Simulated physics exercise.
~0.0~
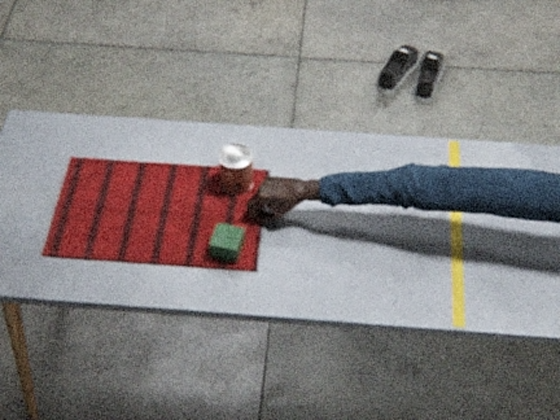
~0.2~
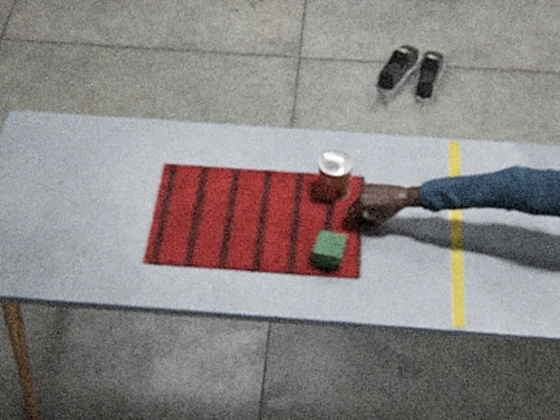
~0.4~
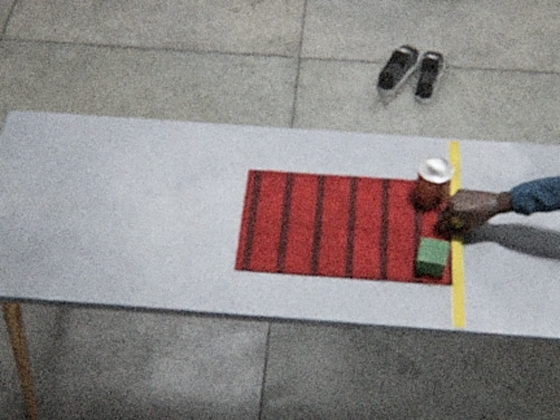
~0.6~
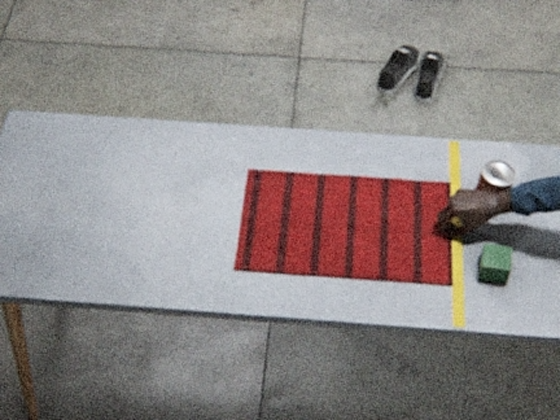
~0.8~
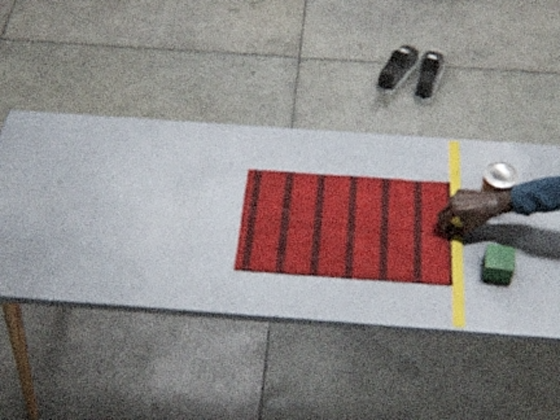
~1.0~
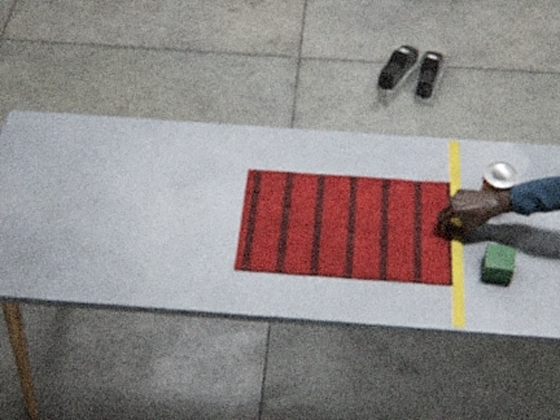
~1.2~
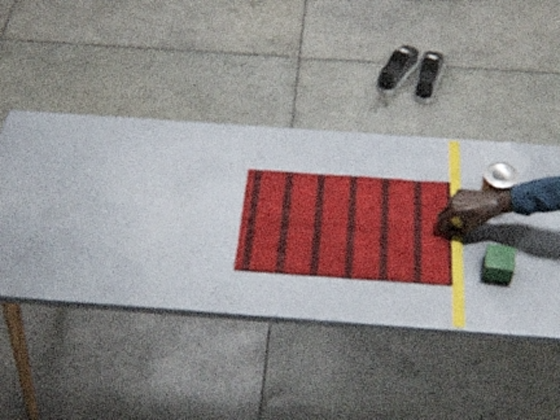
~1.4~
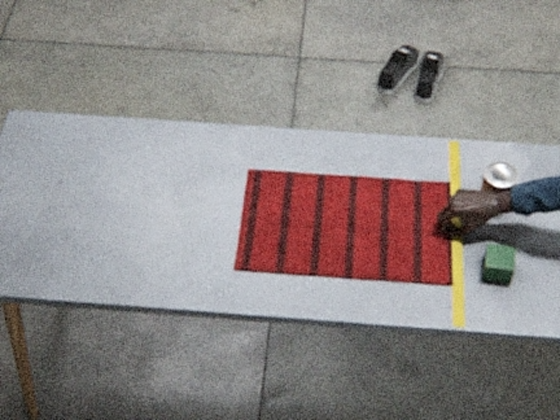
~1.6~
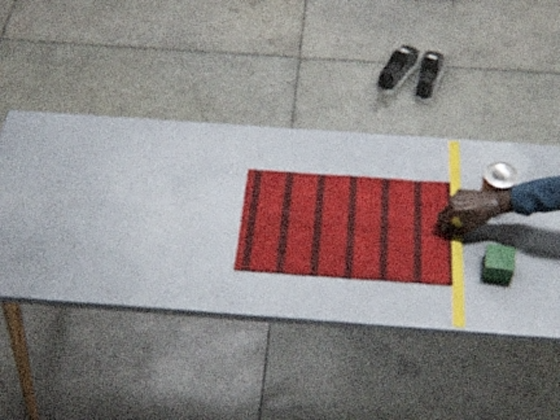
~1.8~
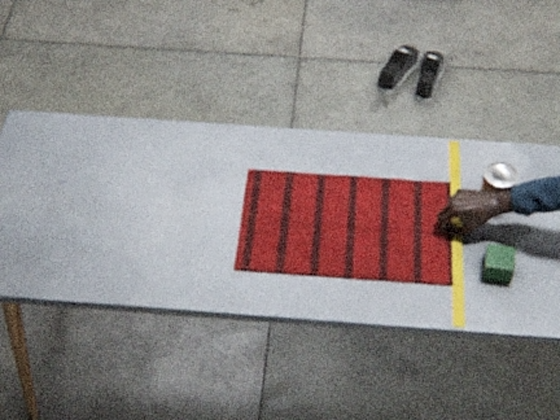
A hand dragged a striped red cloth rightward along a table, carrying an orange tin and a green block, until its edge reached the yellow tape and stopped. Both objects slid off the front and came to rest beyond the tape, the tin still upright.
